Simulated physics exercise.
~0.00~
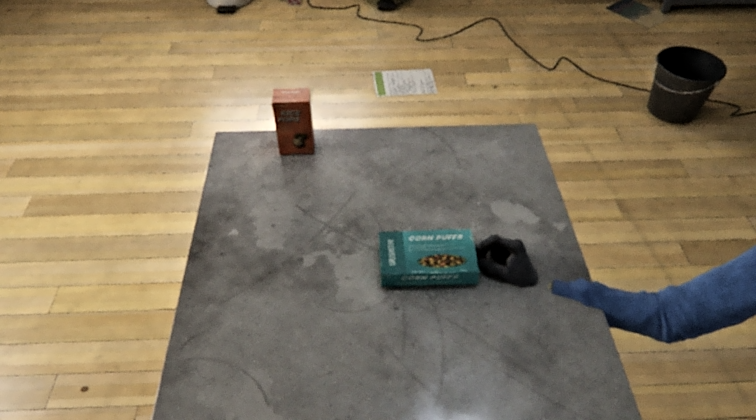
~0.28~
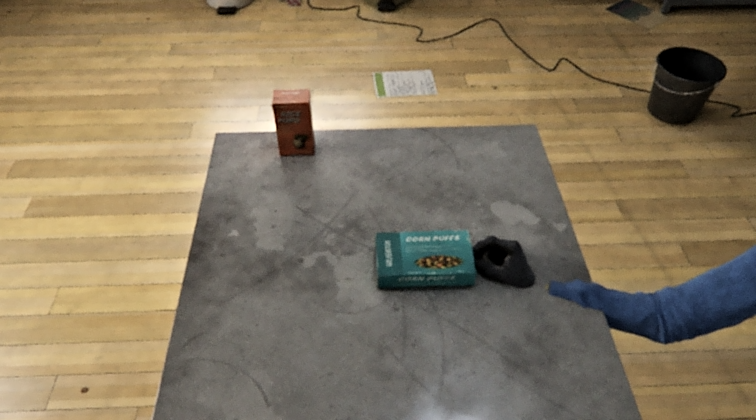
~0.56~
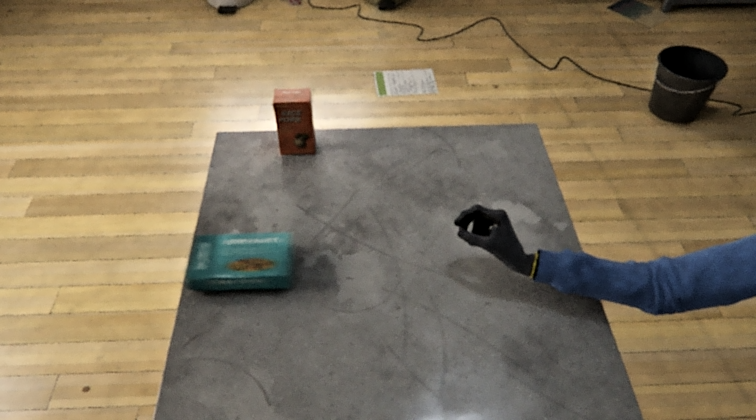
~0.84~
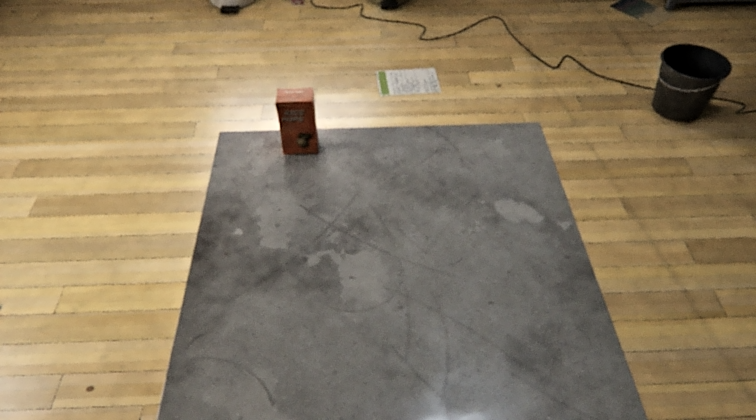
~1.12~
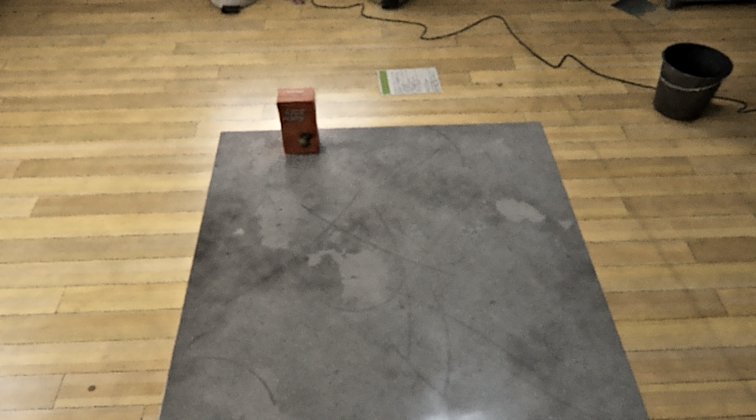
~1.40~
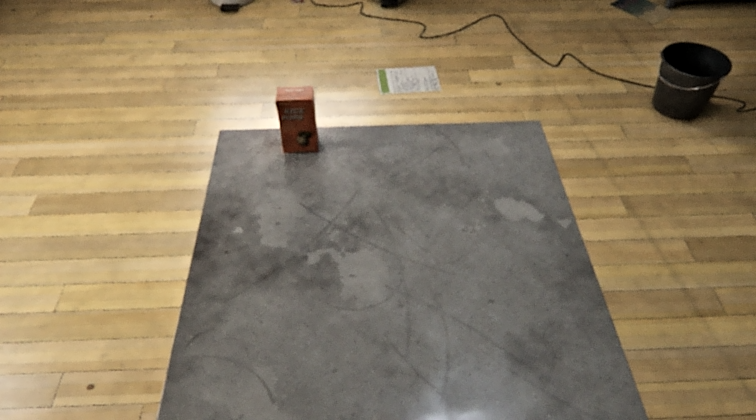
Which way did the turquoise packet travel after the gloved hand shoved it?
The turquoise packet moved to the left across the table.
